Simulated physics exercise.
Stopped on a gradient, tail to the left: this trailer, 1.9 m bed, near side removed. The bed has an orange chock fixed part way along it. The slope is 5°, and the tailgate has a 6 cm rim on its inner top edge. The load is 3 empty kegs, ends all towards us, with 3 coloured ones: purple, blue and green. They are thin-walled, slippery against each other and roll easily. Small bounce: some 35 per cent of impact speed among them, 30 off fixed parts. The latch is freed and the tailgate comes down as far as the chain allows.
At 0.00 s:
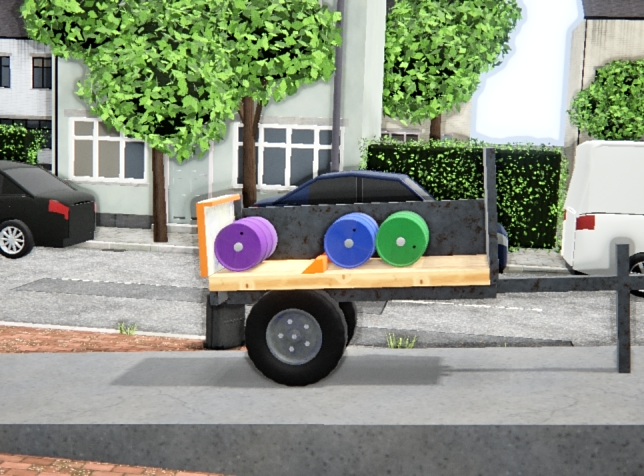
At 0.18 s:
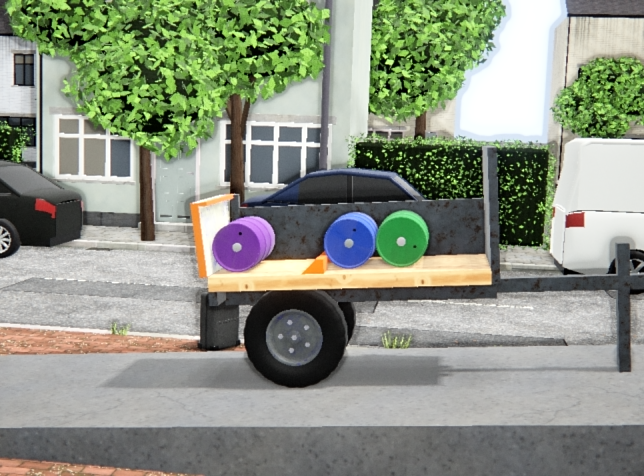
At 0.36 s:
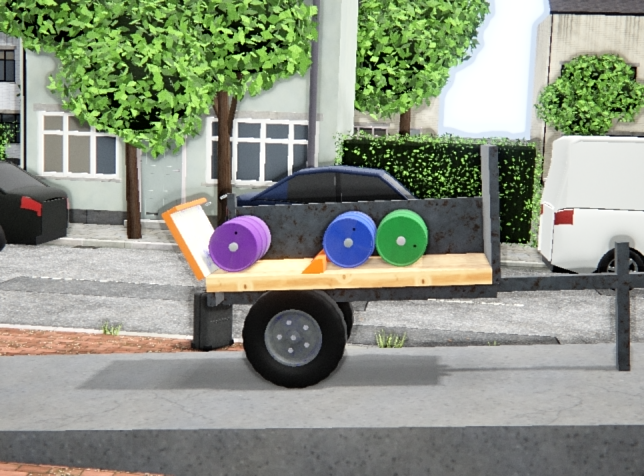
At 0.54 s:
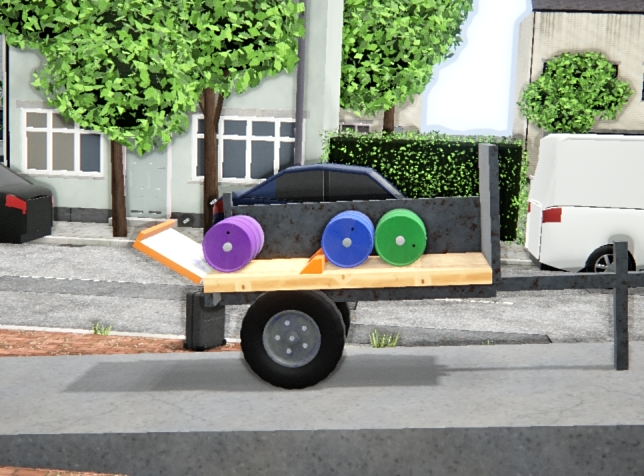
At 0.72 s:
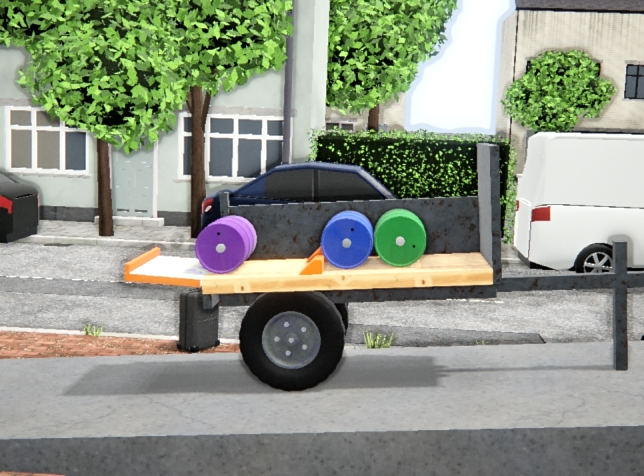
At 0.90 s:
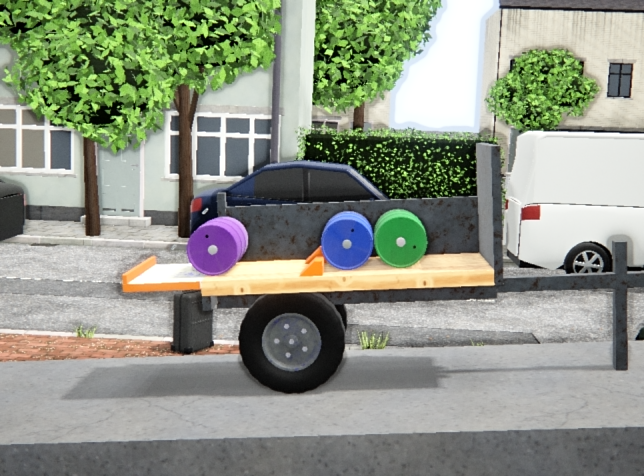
On a street, a parked trailer carried purple, blue and green kegs as its left tailgate swung down to roughly flat, and the purple keg rolled slightly left while the other two barely moved.
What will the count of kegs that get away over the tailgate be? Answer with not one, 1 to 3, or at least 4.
The answer is not one.
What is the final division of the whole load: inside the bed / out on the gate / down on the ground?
2 - 1 - 0.
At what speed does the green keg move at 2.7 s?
Speed: Around 0.0 m/s.
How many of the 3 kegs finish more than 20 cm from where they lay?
1.
After 2.7 s, purple is on the gate, 20 cm past the hinge; blue is on the bed, 95 cm short of the hinge; green is on the bed, 135 cm short of the hinge; 0 of 3 are out.
At rest (5.2 s), purple is on the gate, 35 cm past the hinge; blue is on the bed, 95 cm short of the hinge; green is on the bed, 135 cm short of the hinge; 0 of 3 are out.
